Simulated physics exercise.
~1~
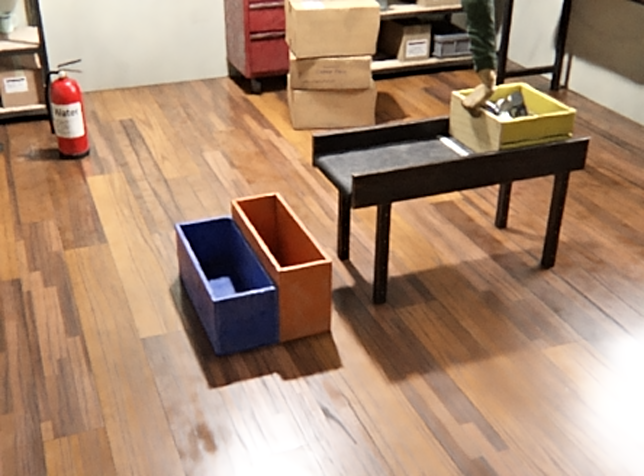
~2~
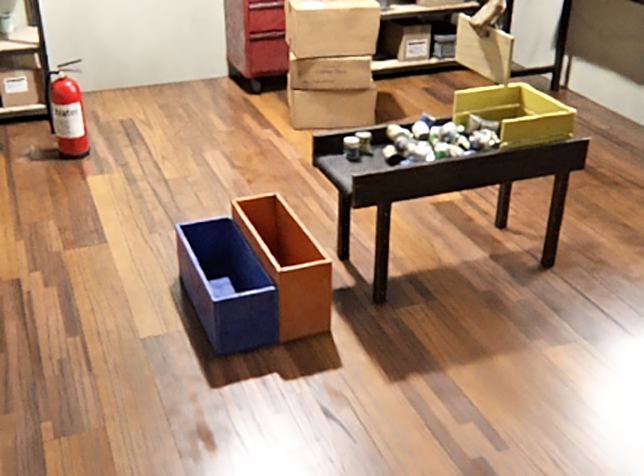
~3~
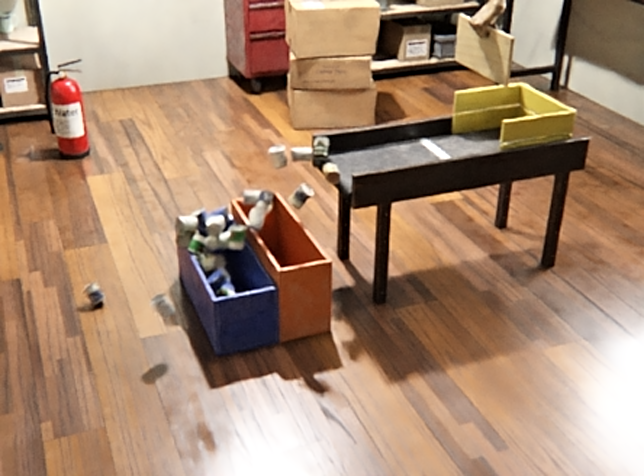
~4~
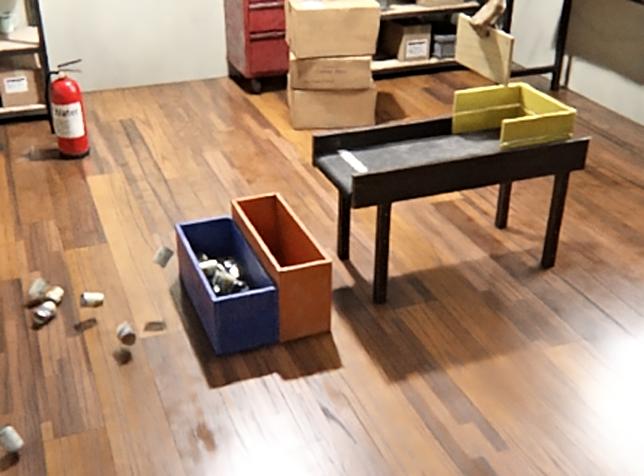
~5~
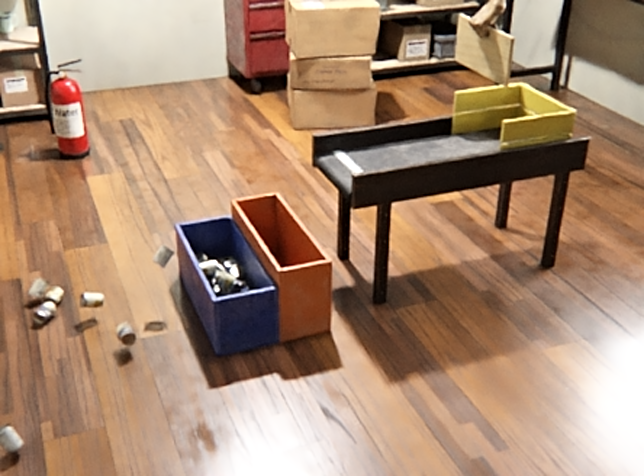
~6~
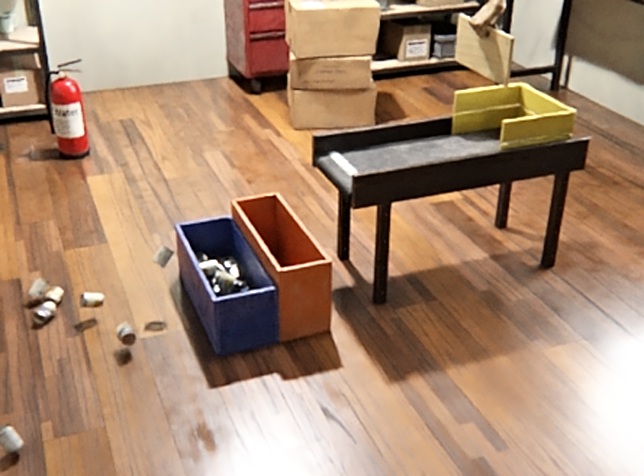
We see a hand lift the gate from a yellow pen on a dark, striped belt, and small tins ride left and fly off the end over an orange bin, most ending in the blue tote while several lie scattered on the wooden floor beyond it.
